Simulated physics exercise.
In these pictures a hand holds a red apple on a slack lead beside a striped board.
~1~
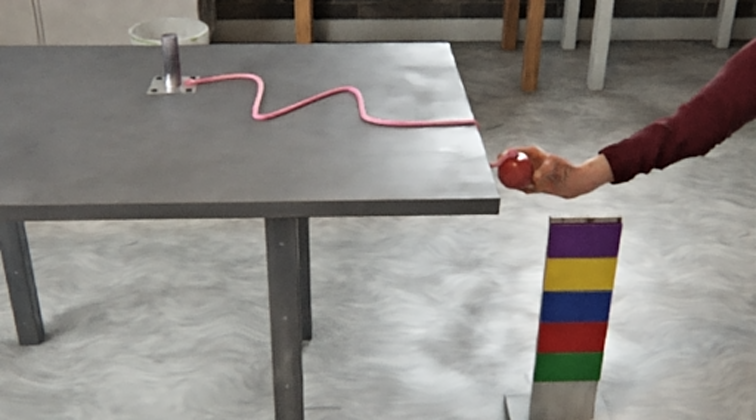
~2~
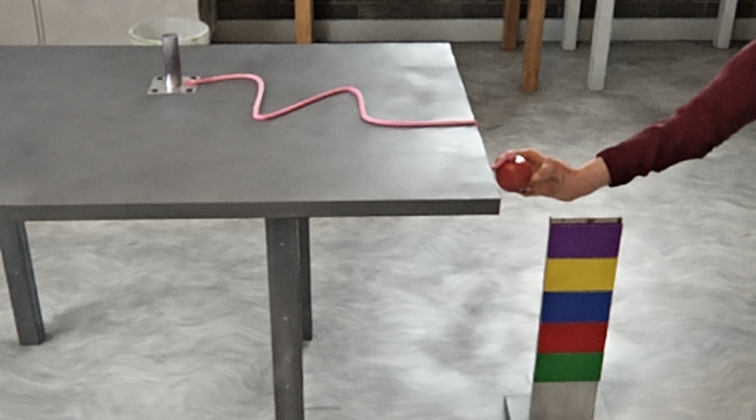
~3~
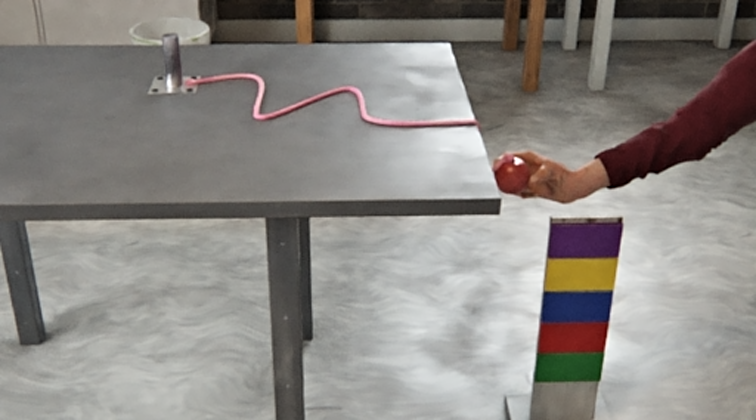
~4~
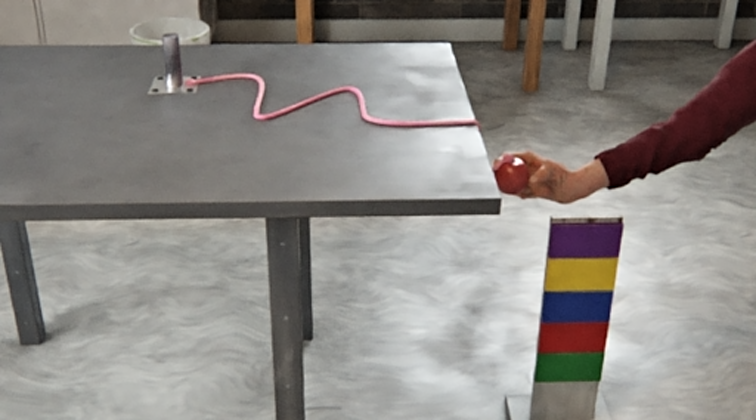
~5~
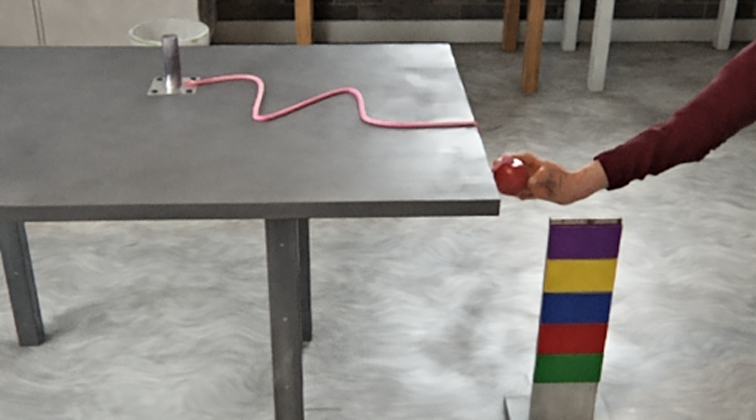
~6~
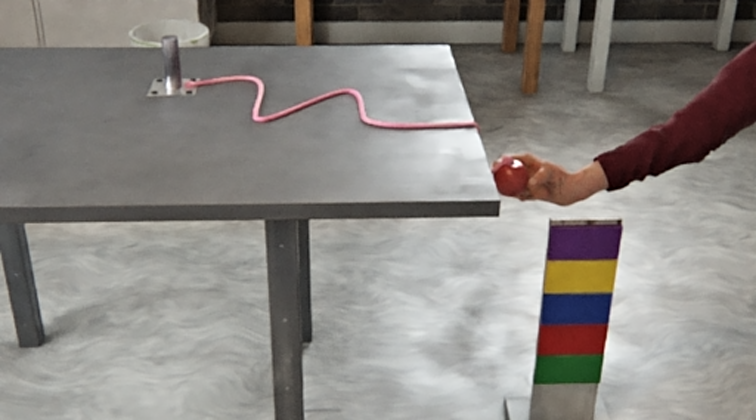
At the edge of a grey table, a hand holding a red apple beside a striped board, staying almost still.
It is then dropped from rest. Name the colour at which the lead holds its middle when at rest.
Green.
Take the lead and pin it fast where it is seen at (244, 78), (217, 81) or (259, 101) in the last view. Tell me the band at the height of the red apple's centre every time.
Each in turn comes out as green, green, red.
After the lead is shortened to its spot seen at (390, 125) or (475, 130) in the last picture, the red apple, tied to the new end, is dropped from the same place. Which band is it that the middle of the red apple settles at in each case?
Cut one gives purple; cut two gives blue.
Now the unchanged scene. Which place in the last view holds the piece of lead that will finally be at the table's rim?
About (342, 92).
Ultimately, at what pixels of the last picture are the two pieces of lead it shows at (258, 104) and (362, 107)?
Final spots: (322, 98), then (469, 163).
Early on, apple near (438, 343); level with green.
Midway, apple near (467, 360); level with green.
Finally, apple near (452, 359); level with green. Its centre hangs level with the green band.
